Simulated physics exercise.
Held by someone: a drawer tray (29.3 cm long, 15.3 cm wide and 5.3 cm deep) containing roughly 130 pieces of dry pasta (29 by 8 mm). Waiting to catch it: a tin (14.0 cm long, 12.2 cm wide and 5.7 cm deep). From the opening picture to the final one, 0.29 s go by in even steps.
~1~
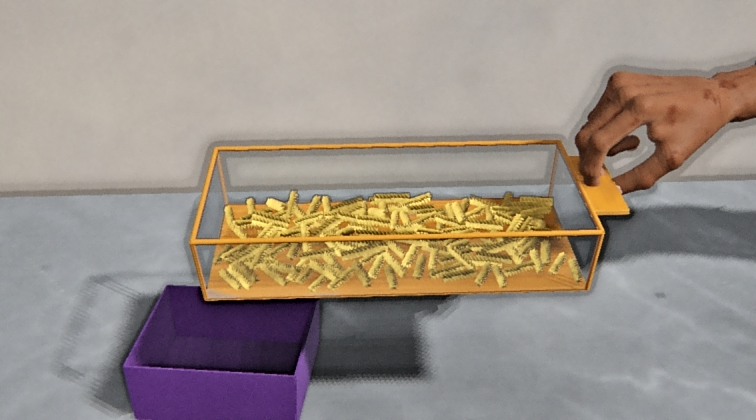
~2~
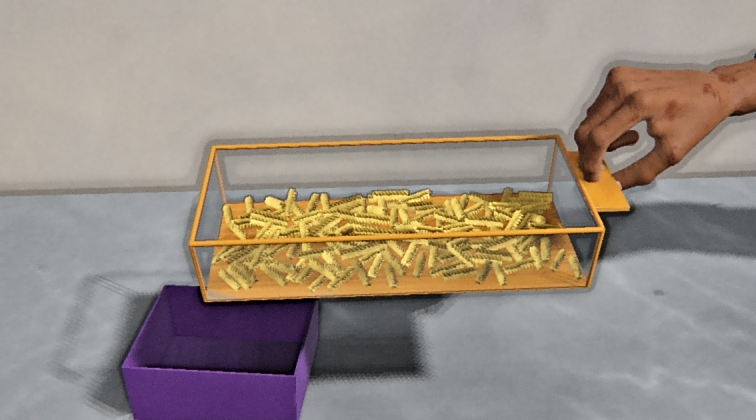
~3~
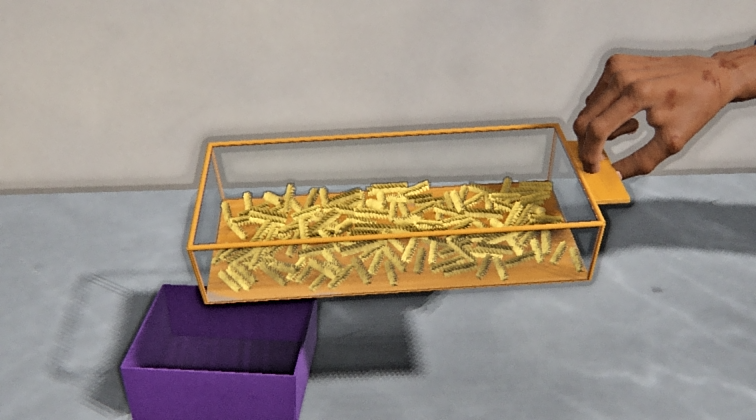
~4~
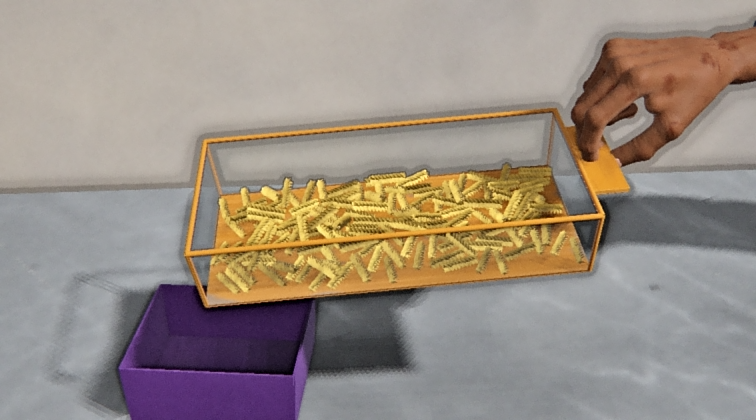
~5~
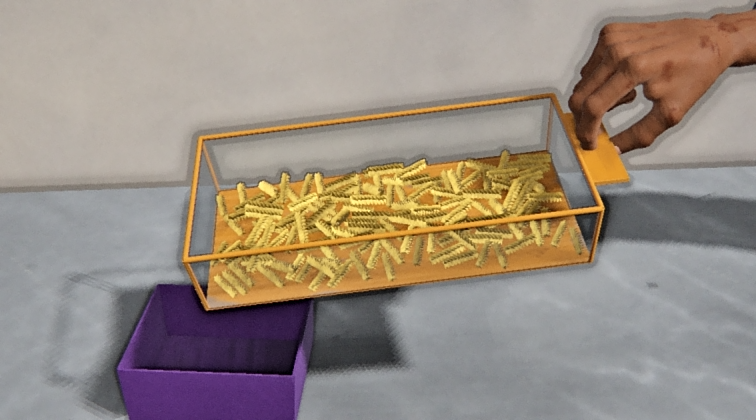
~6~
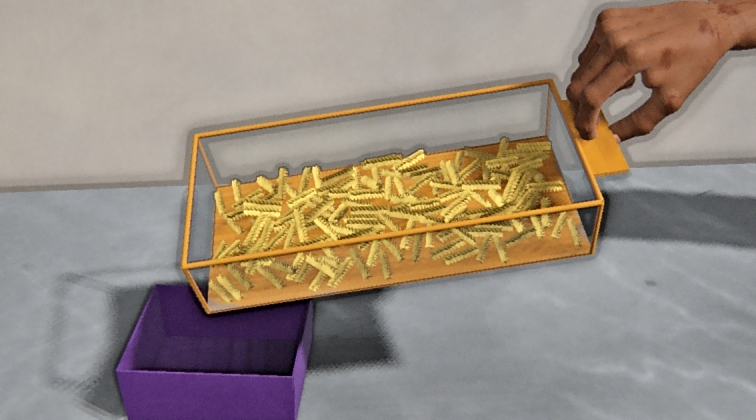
On a grey marbled surface, a hand gripped the orange tab of a clear, orange-edged tray of spiral pasta and gradually raised that right end, tilting it slightly leftward above an empty purple box.
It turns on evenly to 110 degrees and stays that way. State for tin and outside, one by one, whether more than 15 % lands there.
Tin: It does not; outside: It does.
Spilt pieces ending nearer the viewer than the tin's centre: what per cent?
Share: About 100 %.
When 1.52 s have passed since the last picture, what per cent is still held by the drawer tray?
Roughly 65 %.
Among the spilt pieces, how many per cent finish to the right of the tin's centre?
Share of spill: Around 50 per cent.
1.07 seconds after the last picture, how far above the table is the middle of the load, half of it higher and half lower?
18 cm, give or take.
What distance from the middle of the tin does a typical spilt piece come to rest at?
14 cm.
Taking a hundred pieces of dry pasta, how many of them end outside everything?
About 100 %.
Then, 0.58 s after the last picture, tilt 45 degrees; drawer tray 100 %; middle of all pieces near (350, 202).
Then, 1.07 s after the last picture, tilt 72 degrees; drawer tray 100 %; middle of all pieces near (296, 243).
Then, 1.52 s after the last picture, tilt 98 degrees; outside 20 %, drawer tray 65 %, in the air 15 %; middle of all pieces near (235, 332).
Then, 1.95 s after the last picture, tilt 110 degrees; outside 85 %, drawer tray 5 %, in the air 10 %.
In the end, outside 100 %, drawer tray 0 %, tin 0 %.
